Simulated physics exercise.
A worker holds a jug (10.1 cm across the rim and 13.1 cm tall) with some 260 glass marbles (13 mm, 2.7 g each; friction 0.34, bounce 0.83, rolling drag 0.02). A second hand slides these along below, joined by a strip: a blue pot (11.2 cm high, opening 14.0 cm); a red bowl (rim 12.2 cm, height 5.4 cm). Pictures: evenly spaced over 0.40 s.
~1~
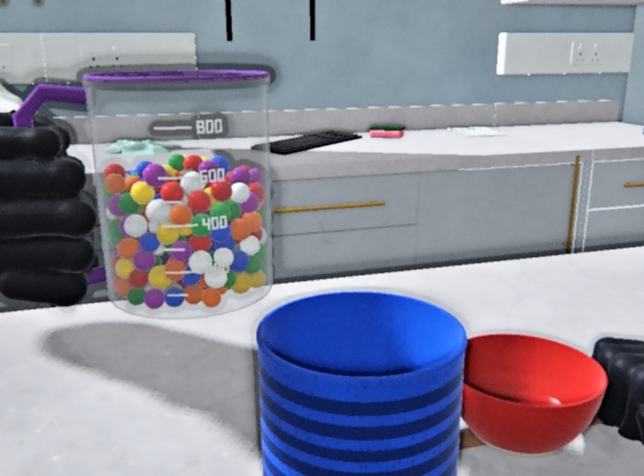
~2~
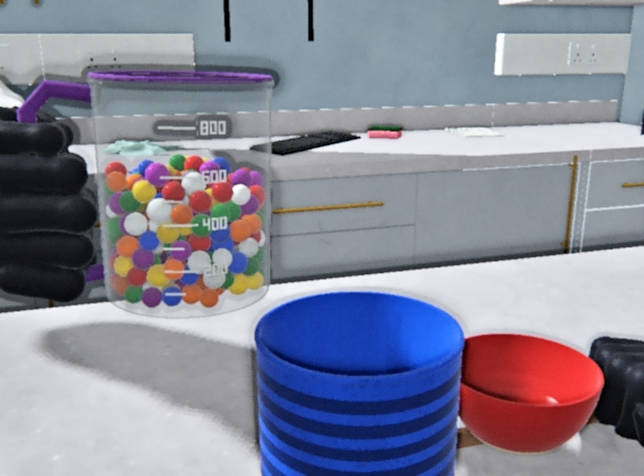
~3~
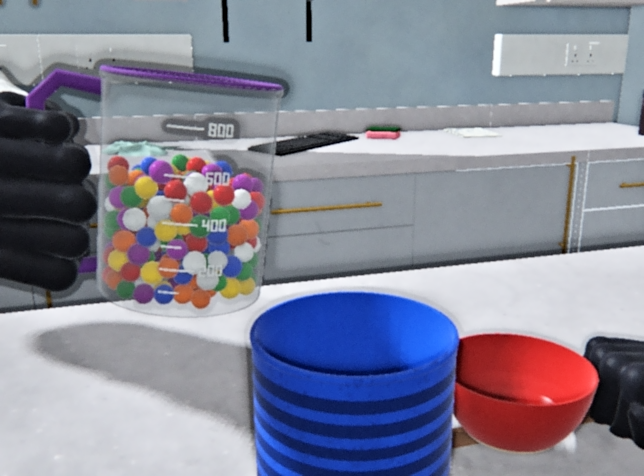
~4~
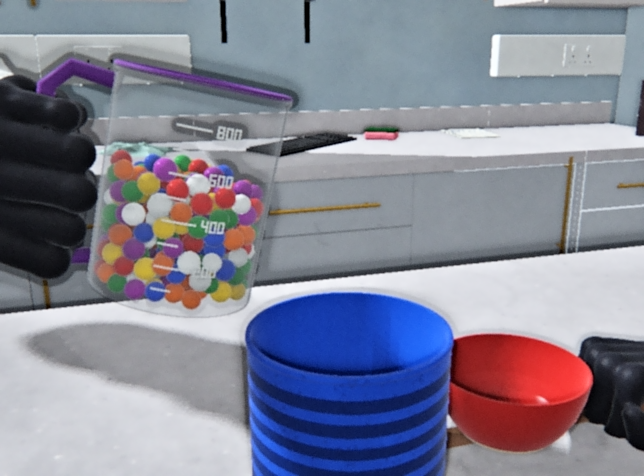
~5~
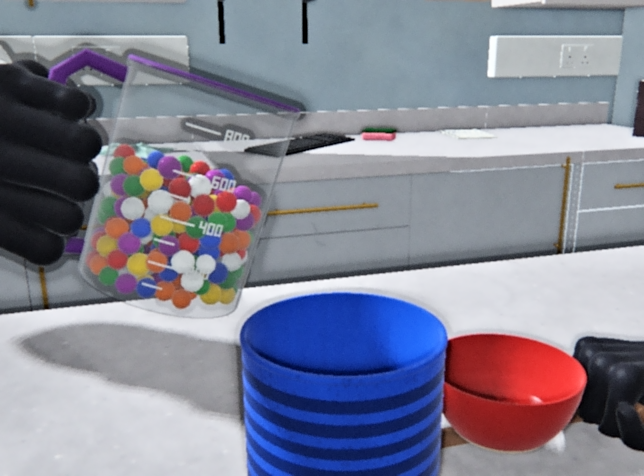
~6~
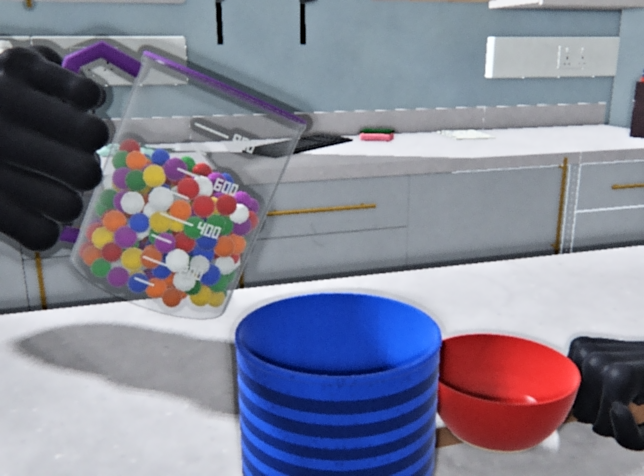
At first, a black-gloved hand holds a clear jug of colourful balls nearly upright on the left, behind a striped blue pot and a red bowl. Then the hand tilts the jug steadily to the right, its balls shifting inside, while the pot and bowl slide slightly left together.
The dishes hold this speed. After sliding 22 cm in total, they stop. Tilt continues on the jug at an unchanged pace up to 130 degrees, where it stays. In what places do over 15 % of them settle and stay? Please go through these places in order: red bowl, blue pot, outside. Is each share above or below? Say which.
Shares - red bowl: Below, blue pot: Above, outside: Below.
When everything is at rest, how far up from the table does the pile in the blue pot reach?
It ends up near 5.0 cm high.
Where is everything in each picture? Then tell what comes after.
Jug at (181, 119); tilt 0 degrees; dishes slid 0.0 cm; lip at (264, 75); top of the load at (204, 167); blue pot at (361, 328); red bowl at (523, 366), in the first frame.
Jug at (184, 120); tilt 2 degrees; dishes slid 0.1 cm; lip at (268, 78); top of the load at (220, 168), in the second frame.
Jug at (192, 120); tilt 7 degrees; dishes slid 0.5 cm; low side right; lip at (277, 88); top of the load at (197, 167), in the third frame.
Jug at (199, 120); tilt 13 degrees; dishes slid 0.8 cm; low side right; lip at (287, 99); top of the load at (199, 169), in the fourth frame.
Jug at (207, 121); tilt 19 degrees; dishes slid 1.2 cm; low side right; lip at (294, 110); top of the load at (133, 165), in the fifth frame.
Jug at (214, 123); tilt 25 degrees; dishes slid 1.5 cm; low side right; lip at (300, 122); top of the load at (123, 162); blue pot at (338, 329); red bowl at (499, 365), in the sixth frame.
Then, 1.52 s after the last picture, tilt 130 degrees; blue pot 90 %, jug 5 %; middle of all pieces on or above the table near (272, 426).
Then, 2.79 s after the last picture, tilt 130 degrees; blue pot 95 %; middle of all pieces on or above the table near (187, 469).
Then, 3.95 s after the last picture, tilt 130 degrees; blue pot 95 %.
Then, 5.07 s after the last picture, tilt 130 degrees; blue pot 95 %.
In the end, outside 5 %, blue pot 95 %, jug 0 %, red bowl 5 %.
